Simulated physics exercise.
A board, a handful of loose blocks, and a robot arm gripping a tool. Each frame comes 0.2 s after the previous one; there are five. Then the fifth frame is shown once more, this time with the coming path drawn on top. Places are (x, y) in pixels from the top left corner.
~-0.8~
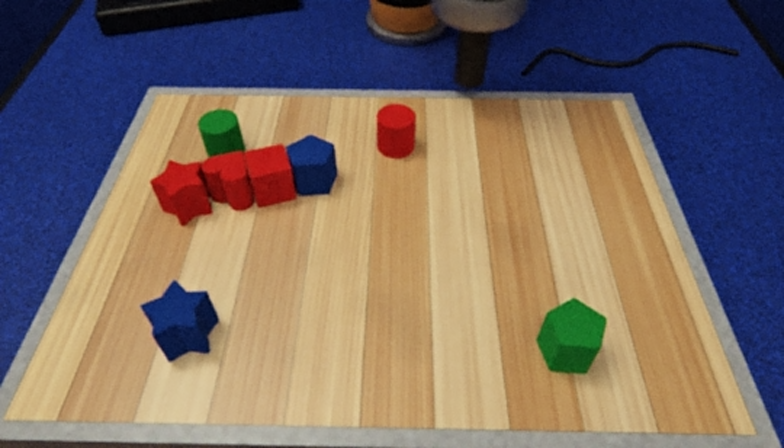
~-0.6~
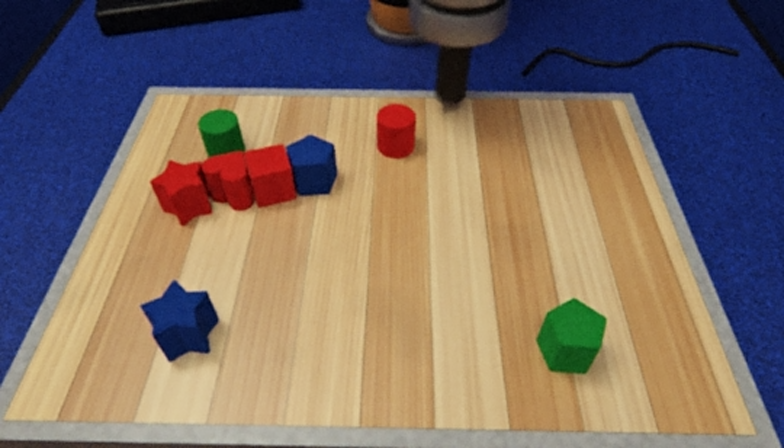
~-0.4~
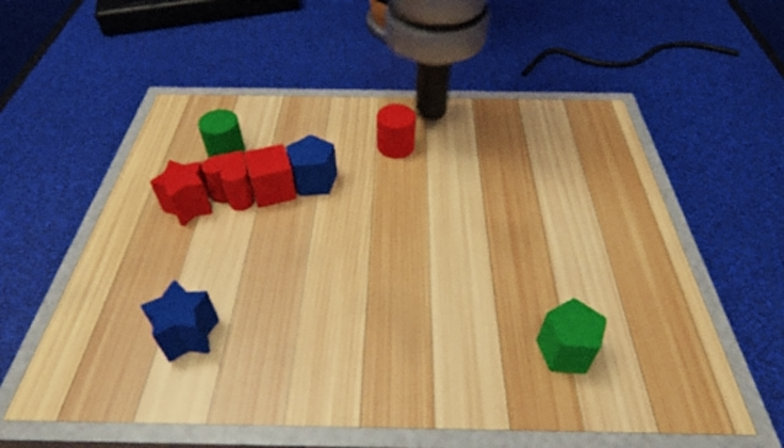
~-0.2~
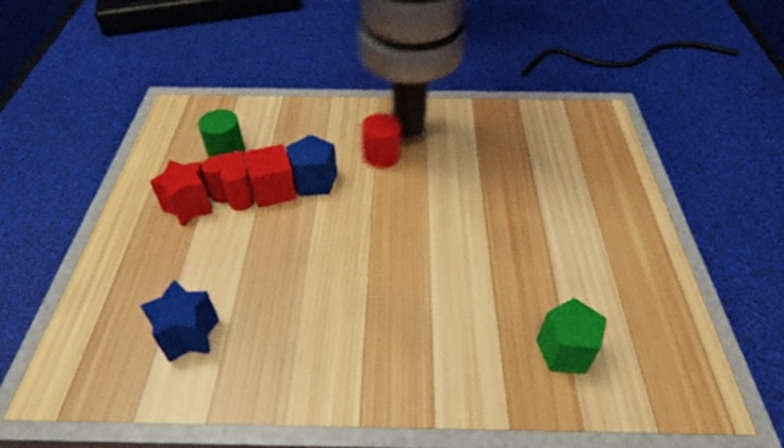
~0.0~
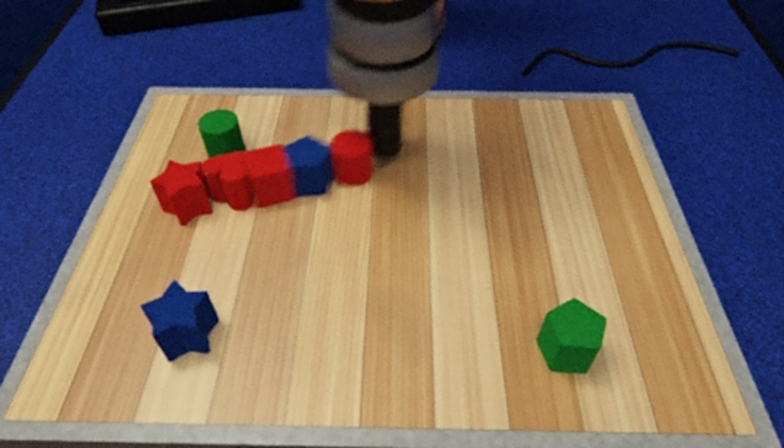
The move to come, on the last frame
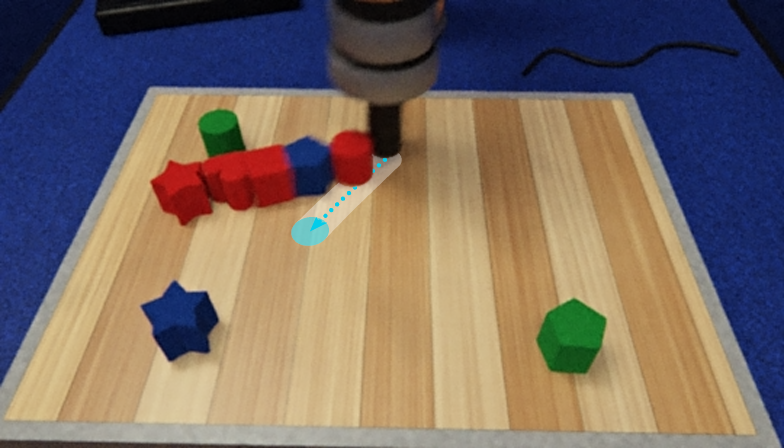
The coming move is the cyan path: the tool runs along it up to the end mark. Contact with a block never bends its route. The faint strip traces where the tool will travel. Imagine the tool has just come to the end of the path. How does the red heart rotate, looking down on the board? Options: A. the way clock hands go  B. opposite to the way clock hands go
The one that fits is A, the way clock hands go.
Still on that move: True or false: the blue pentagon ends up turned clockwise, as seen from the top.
True.
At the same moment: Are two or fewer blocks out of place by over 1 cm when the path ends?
It seems not.
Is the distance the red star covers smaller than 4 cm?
Yes.
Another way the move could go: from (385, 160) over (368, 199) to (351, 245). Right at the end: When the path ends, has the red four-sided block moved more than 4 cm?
No, it doesn't check out.
The drawn path runs in a line from (385, 160) to (310, 231).
On the path given first. One third of the way, tool at (361, 170); red star at (155, 179), turned 35° anticlockwise; red heart at (194, 165), turned 15° clockwise; red four-sided block at (233, 168), turned 20° clockwise; blue pentagon at (275, 167), turned 20° clockwise; red disc at (324, 164).
Two thirds of the way, tool at (335, 194); red star at (145, 178), turned 50° anticlockwise; red heart at (184, 160), turned 20° clockwise; red four-sided block at (220, 171), turned 45° clockwise; blue pentagon at (254, 190), turned 60° clockwise; red disc at (299, 194).
At the end, tool at (308, 220); red star at (144, 178), turned 55° anticlockwise; red heart at (183, 159), turned 20° clockwise; red four-sided block at (219, 172), turned 50° clockwise; blue pentagon at (245, 200), turned 85° clockwise; red disc at (273, 226).
